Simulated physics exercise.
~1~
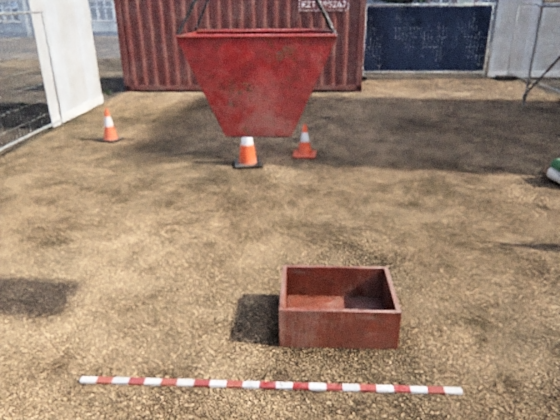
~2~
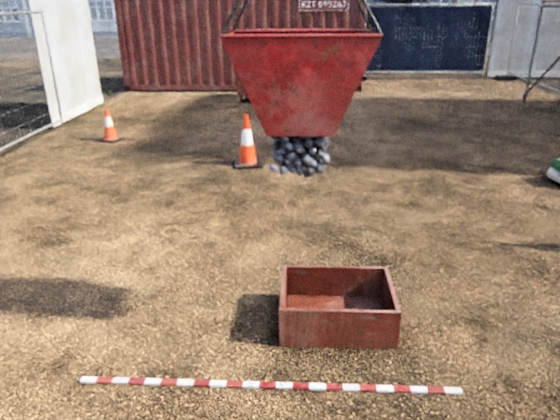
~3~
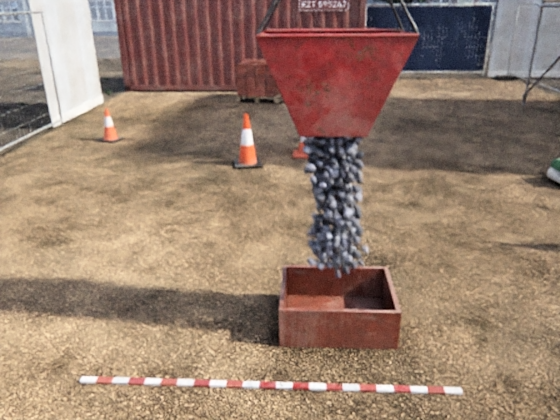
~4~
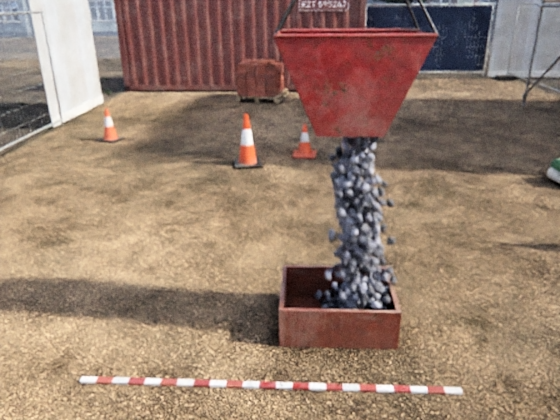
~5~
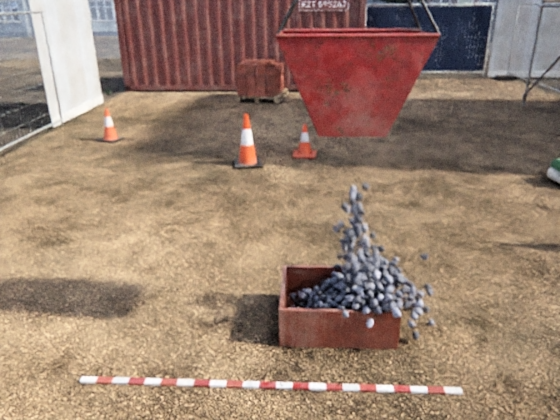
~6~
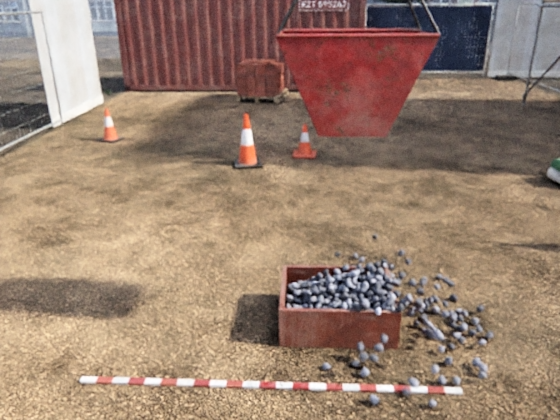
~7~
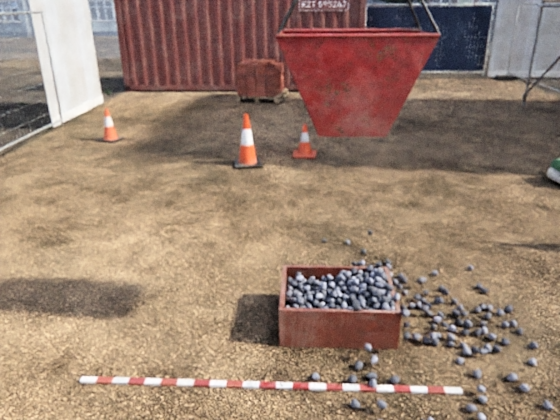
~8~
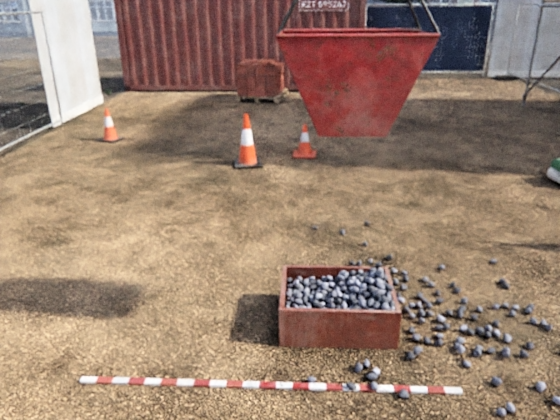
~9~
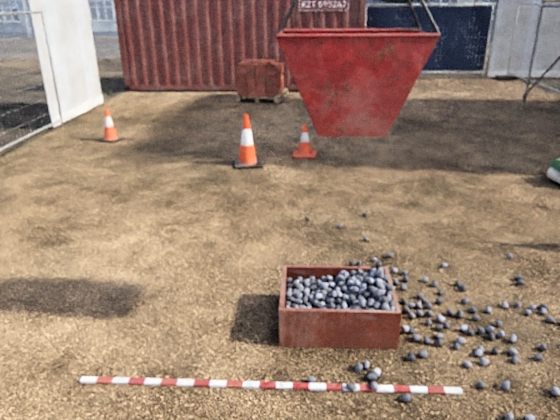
The video shows a suspended red skip moving right over a gravel yard and releasing grey stones from its bottom into an open reddish bin. The stones pour down and fill the bin, while some spill over and scatter on the ground, mostly to its right.
